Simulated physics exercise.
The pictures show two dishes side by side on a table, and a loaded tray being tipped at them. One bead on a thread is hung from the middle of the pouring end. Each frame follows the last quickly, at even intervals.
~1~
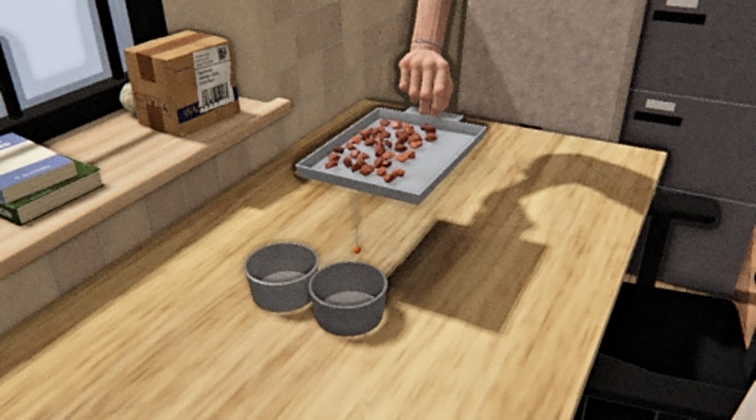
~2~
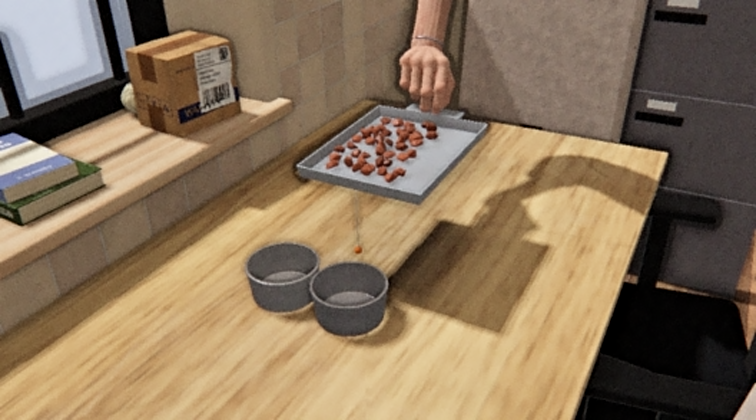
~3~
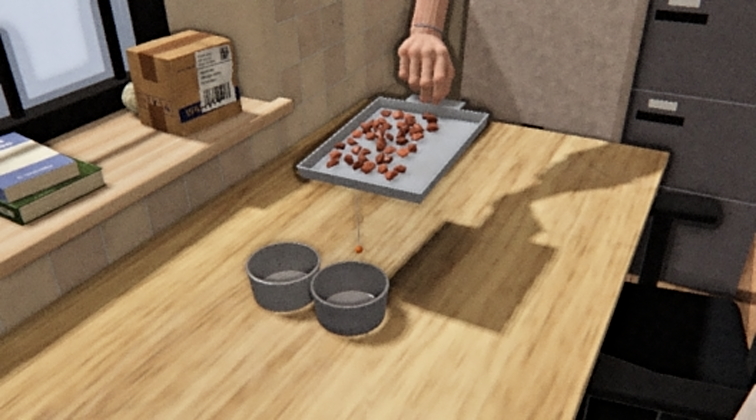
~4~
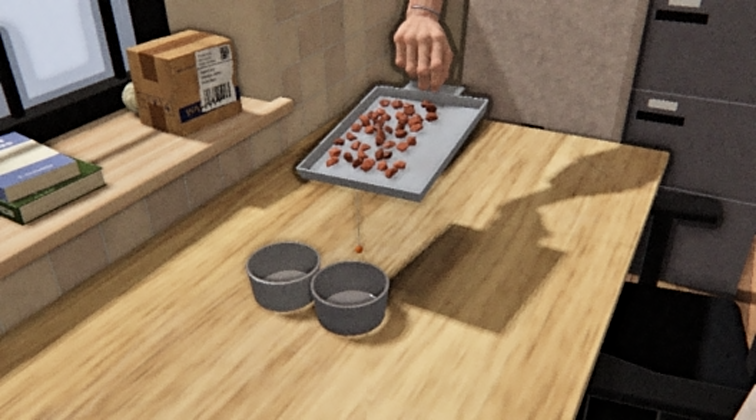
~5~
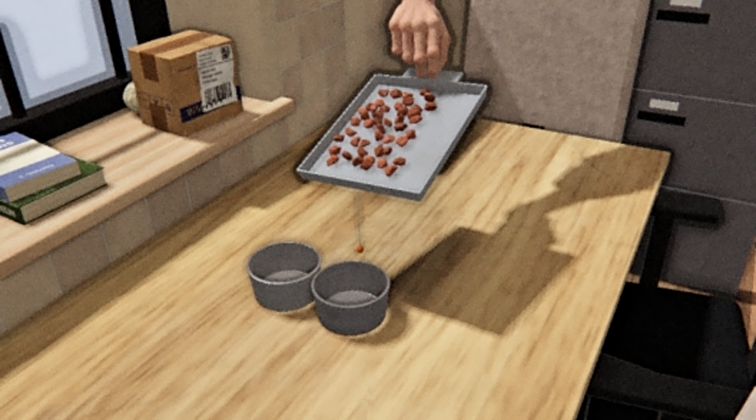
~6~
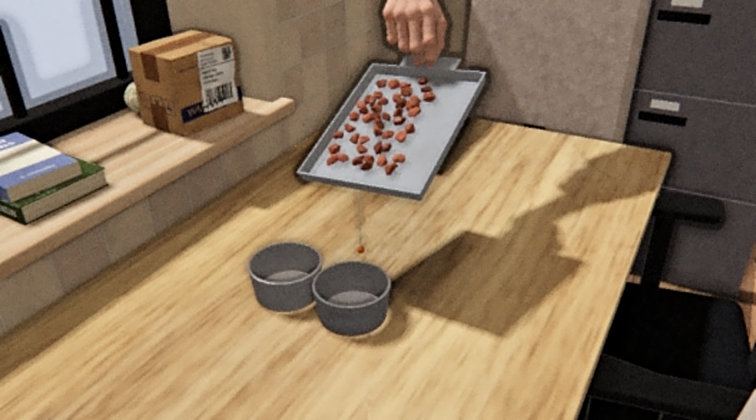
A tray scattered with reddish-brown bits sits level above two gray dishes on a wooden table, then a hand gradually raises its far end, tilting it toward the near left corner as a few bits begin to shift.
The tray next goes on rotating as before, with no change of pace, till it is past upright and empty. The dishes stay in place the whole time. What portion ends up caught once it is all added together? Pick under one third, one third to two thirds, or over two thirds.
The portion is over two thirds.
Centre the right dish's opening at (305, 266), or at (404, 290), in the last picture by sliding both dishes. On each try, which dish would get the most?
In order: The right-hand one. Then: The left-hand one.
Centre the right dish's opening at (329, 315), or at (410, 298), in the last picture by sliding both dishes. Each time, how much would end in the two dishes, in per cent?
Trial 1 0%, trial 2 50%.
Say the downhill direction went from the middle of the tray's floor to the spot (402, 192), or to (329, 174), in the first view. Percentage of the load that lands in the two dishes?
20 %, give or take, and then 30 %.
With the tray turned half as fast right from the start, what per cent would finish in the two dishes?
Something like 80 percent, give or take.
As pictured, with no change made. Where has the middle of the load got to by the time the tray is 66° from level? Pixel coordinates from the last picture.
Near the pixel (331, 170).
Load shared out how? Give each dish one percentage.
Left dish keeps 50 %, right dish keeps 30 %.
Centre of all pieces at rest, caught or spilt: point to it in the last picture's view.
Roughly at pixel (301, 291).
Soon, tray tipped steeply; nearly all on the tray; a stray few in the air.
A while on, tray tipped past a quarter turn; about a third on the tray; about a quarter in the right dish; about a quarter in the left dish; a small part outside both; a small part in the air.
Towards the end, tray tipped past a quarter turn; about a third in the right dish; about half in the left dish; a small part outside both.
Finally, tray tipped past a quarter turn; about a third in the right dish; about half in the left dish; a small part outside both.
